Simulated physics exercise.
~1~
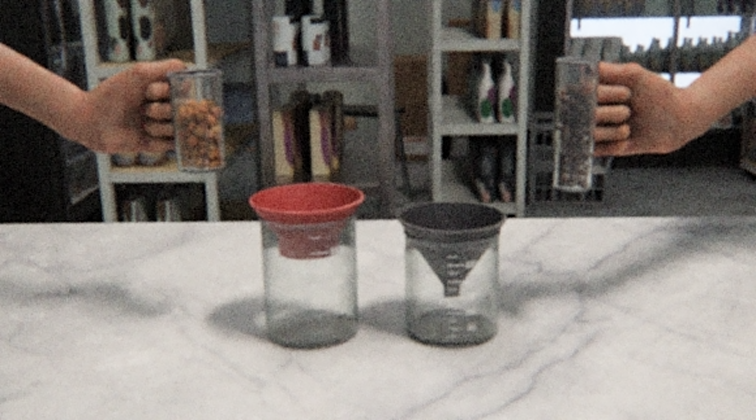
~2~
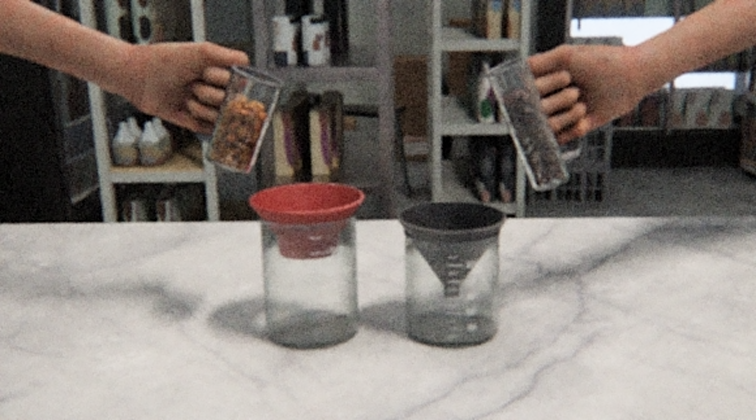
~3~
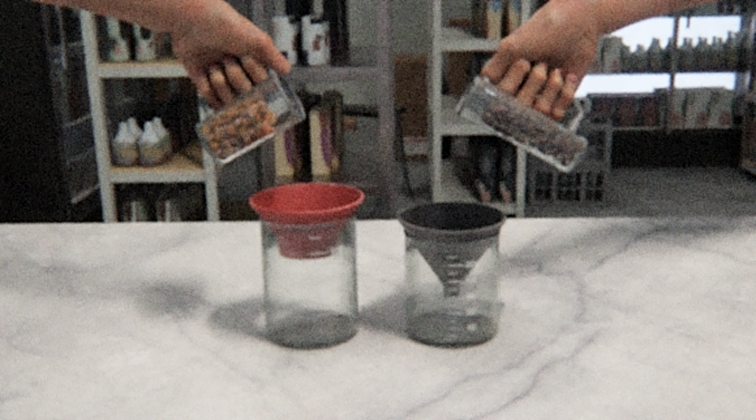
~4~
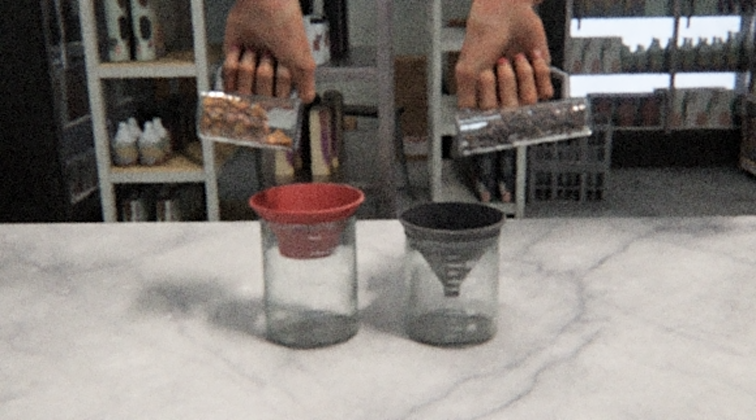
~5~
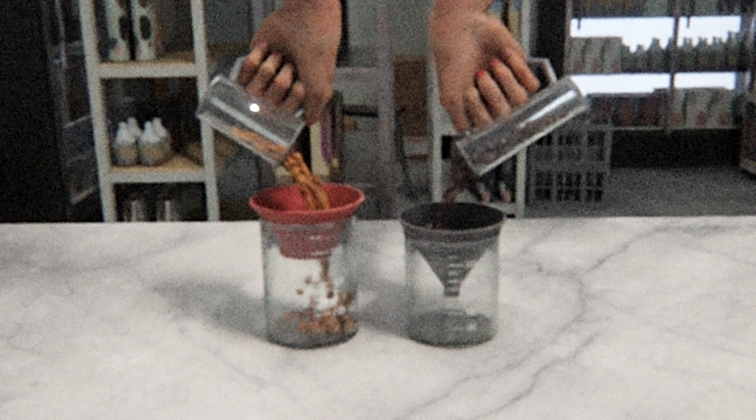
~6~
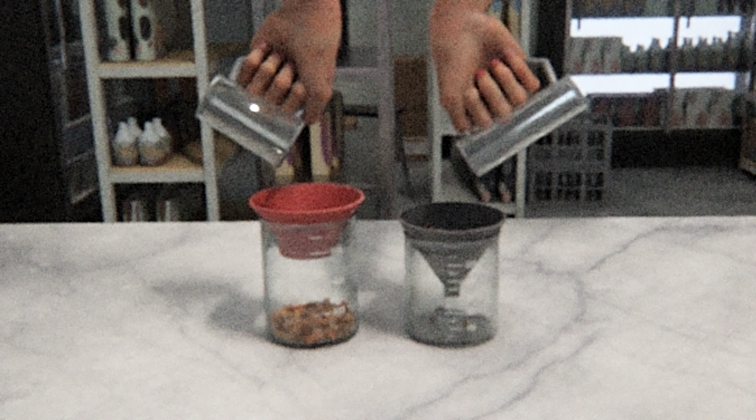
The clip opens with two hands holding clear cups above a marble counter, brownish-orange pieces on the left and dark pieces on the right, with two clear jars below wearing a red and a dark grey funnel. The hands bring the cups inward and tip them onto their sides, with everything still inside. They tilt them further, and the left pieces stream through the red funnel while the right cup starts emptying into the grey one. At the end both cups are empty, the left pieces lie in their jar, and nearly all the dark pieces are stuck in the grey funnel.
